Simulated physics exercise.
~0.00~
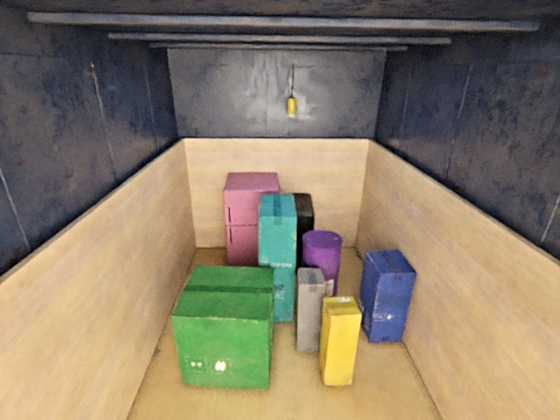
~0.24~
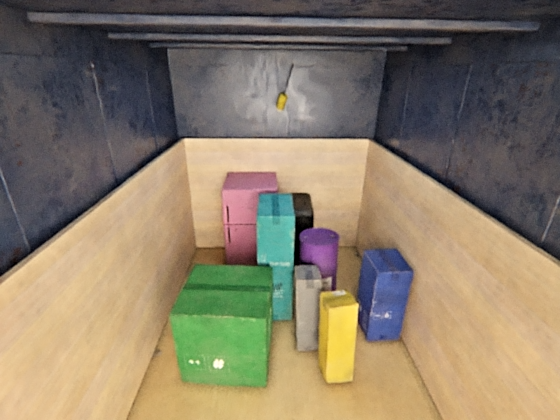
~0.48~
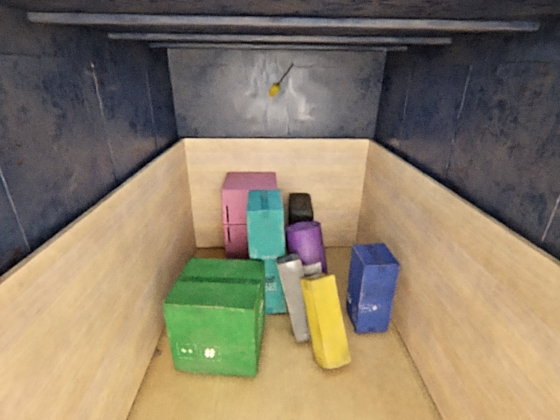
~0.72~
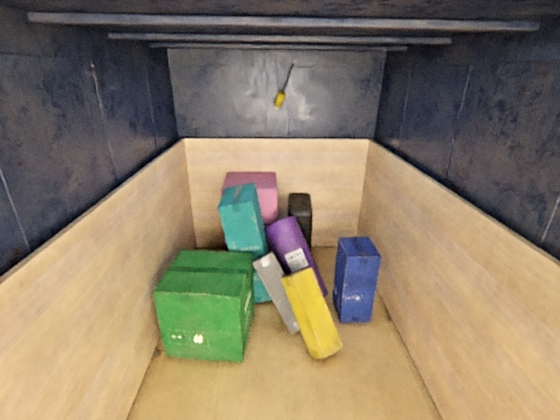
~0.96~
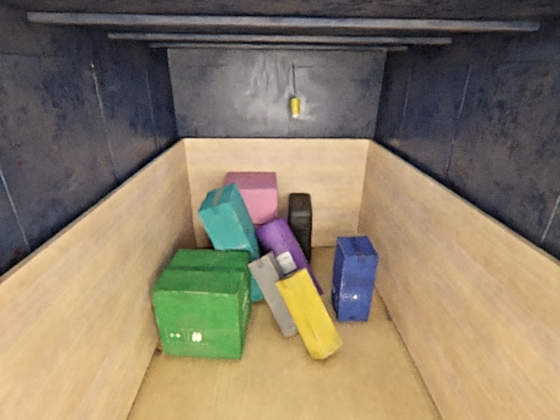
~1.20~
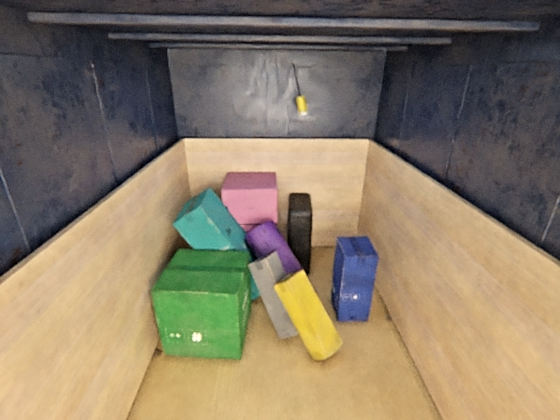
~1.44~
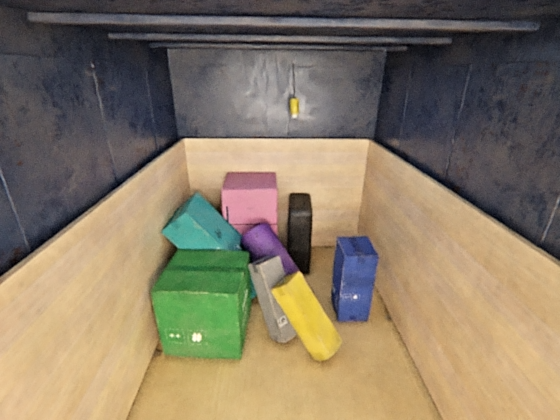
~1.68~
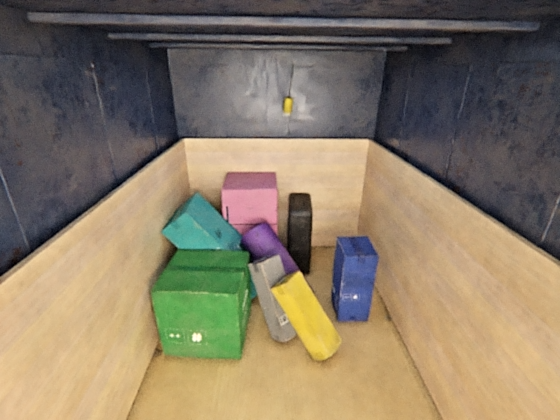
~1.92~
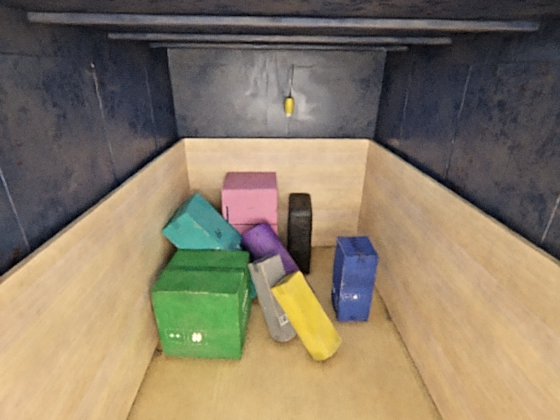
A big green box and a blue one slid left in a van's load bay as the purple drum, grey box, yellow box and turquoise box tipped left, ending up leaning over, while the pink appliance and black case stayed put.
